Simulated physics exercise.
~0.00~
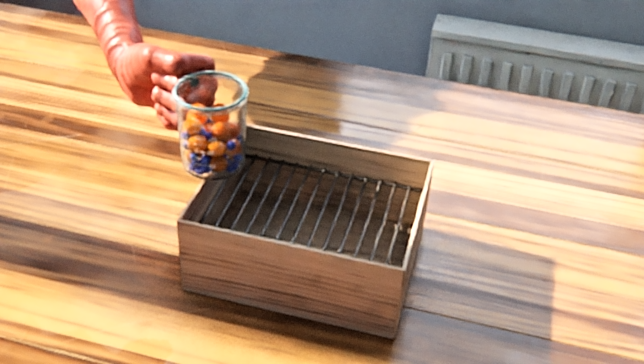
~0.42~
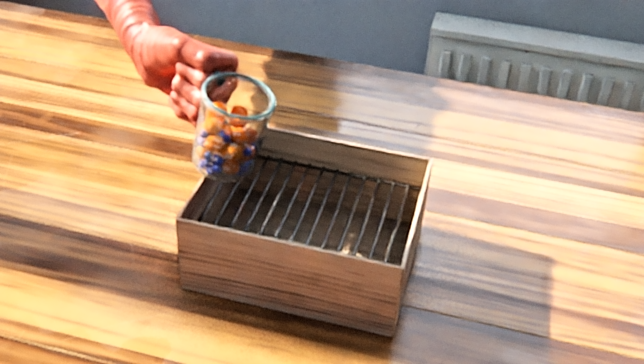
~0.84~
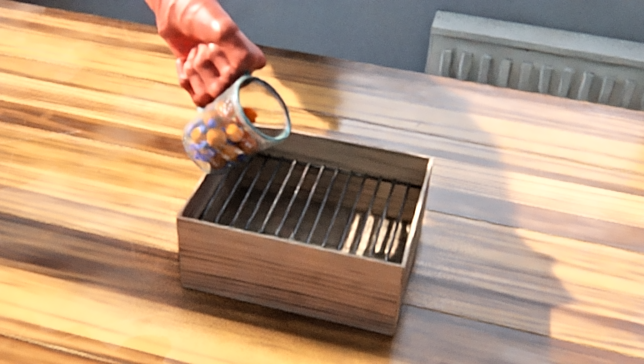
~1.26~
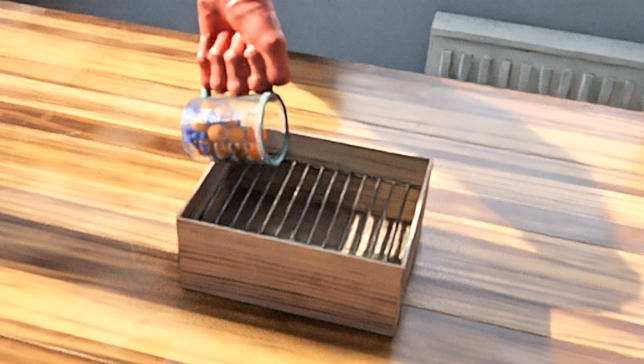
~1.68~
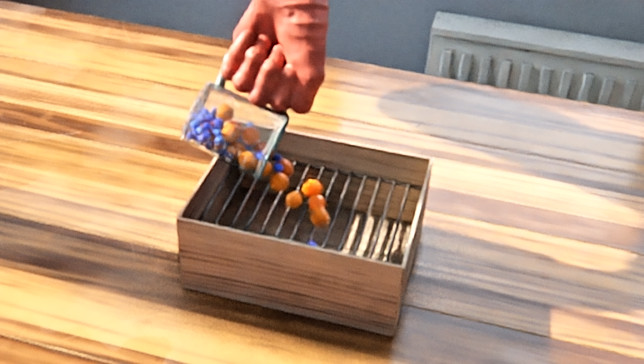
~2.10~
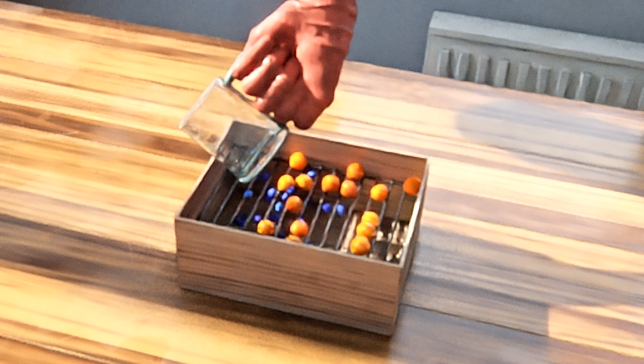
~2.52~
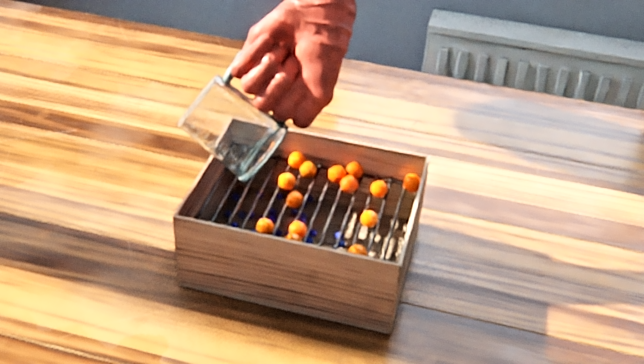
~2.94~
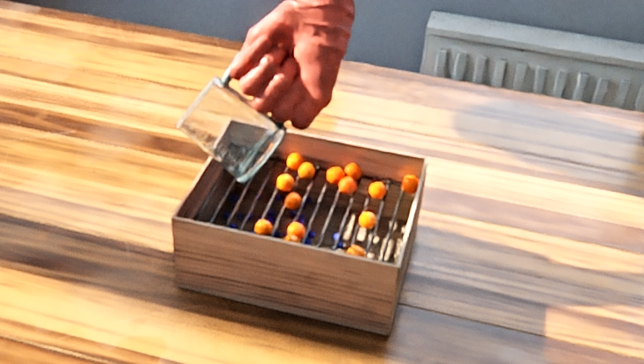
A hand moved a clear cup of blue and orange balls to the right over a wooden box, tipping it until they spilled onto the wire rack, where the small blue ones dropped through and the bigger orange ones stayed on top.
